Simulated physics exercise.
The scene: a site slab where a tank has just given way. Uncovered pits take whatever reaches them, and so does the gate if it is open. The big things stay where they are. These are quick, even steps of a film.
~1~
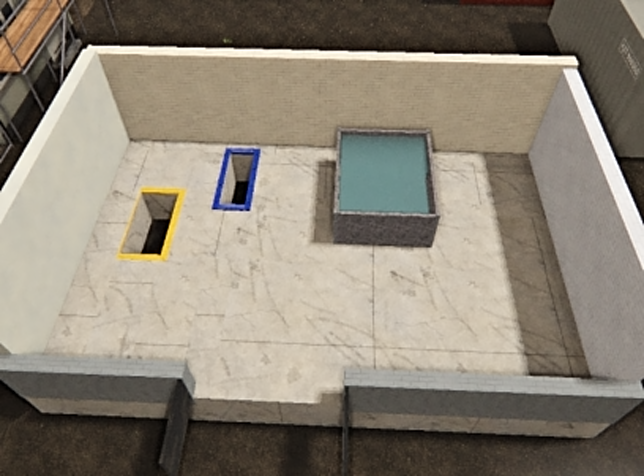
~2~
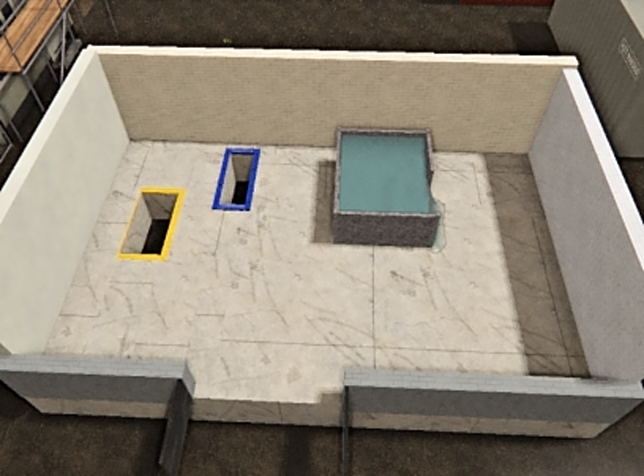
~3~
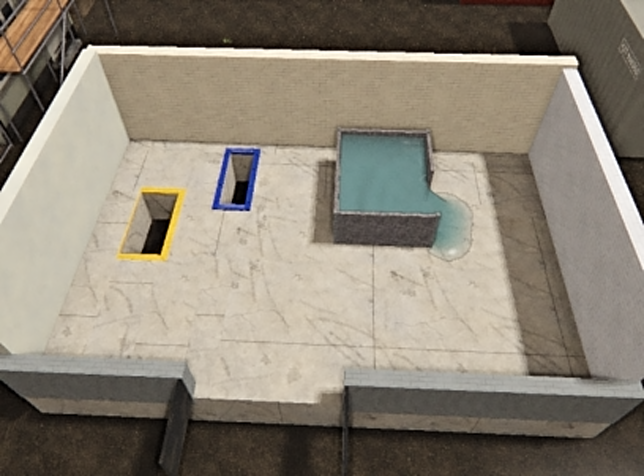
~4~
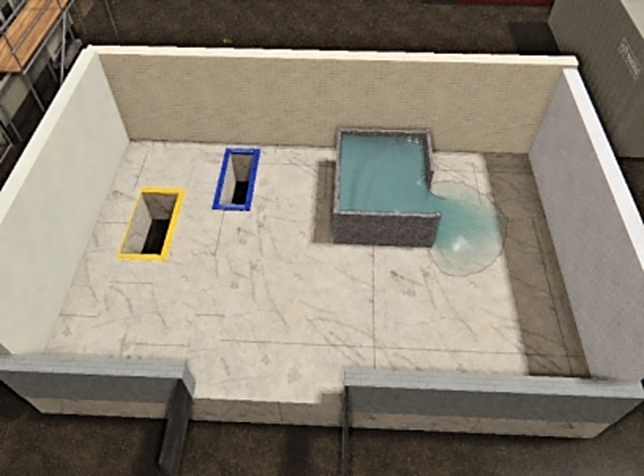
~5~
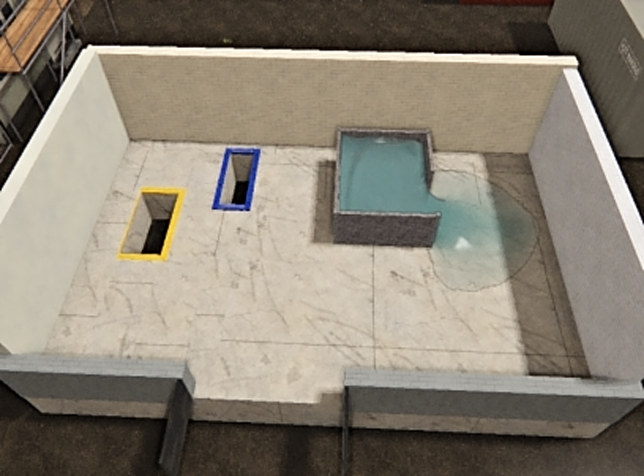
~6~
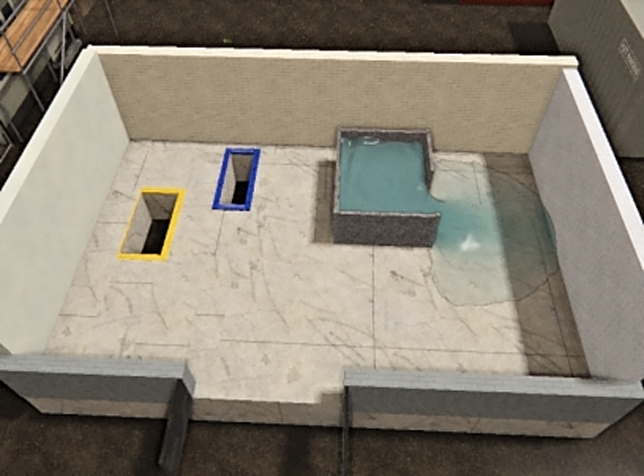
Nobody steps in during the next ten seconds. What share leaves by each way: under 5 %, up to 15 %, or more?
In the end: The gate takes not even 5 %; the blue pit takes not even 5 %; the yellow pit takes between 5 and 15 %.
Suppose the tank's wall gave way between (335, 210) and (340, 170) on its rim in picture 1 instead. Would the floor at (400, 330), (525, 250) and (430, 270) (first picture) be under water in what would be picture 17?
In that order: Clear, clear, dry.
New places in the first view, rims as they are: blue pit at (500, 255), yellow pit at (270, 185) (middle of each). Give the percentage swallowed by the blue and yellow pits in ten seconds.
Parts in a hundred: Blue 55, yellow 2.
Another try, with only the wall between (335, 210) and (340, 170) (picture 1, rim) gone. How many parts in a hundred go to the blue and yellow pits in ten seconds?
Roughly, in per cent: Blue 20, yellow 35.
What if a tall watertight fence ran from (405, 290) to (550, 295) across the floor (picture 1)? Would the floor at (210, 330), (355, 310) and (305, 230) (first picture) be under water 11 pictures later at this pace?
One after the other: Free of water, clear, no water.
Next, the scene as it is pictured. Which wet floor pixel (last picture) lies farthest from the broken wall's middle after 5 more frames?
Near (581, 366).
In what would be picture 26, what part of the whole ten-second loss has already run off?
Some 0 per cent.
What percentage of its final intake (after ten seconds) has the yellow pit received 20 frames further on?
I make it 0 per cent.
A moment on, water covers 20 % of the floor; the gate 0 %, the blue pit 0 %, the yellow pit 0 %.
Next, water covers 25 % of the floor; the gate 0 %, the blue pit 0 %, the yellow pit 0 %.
Then, water covers 40 % of the floor; the gate 0 %, the blue pit 0 %, the yellow pit 0 %.
Later, water covers 85 % of the floor; the gate 1 %, the blue pit 1 %, the yellow pit 0 %.
In the end, water covers 95 % of the floor; the gate 3 %, the blue pit 2 %, the yellow pit 7 %.
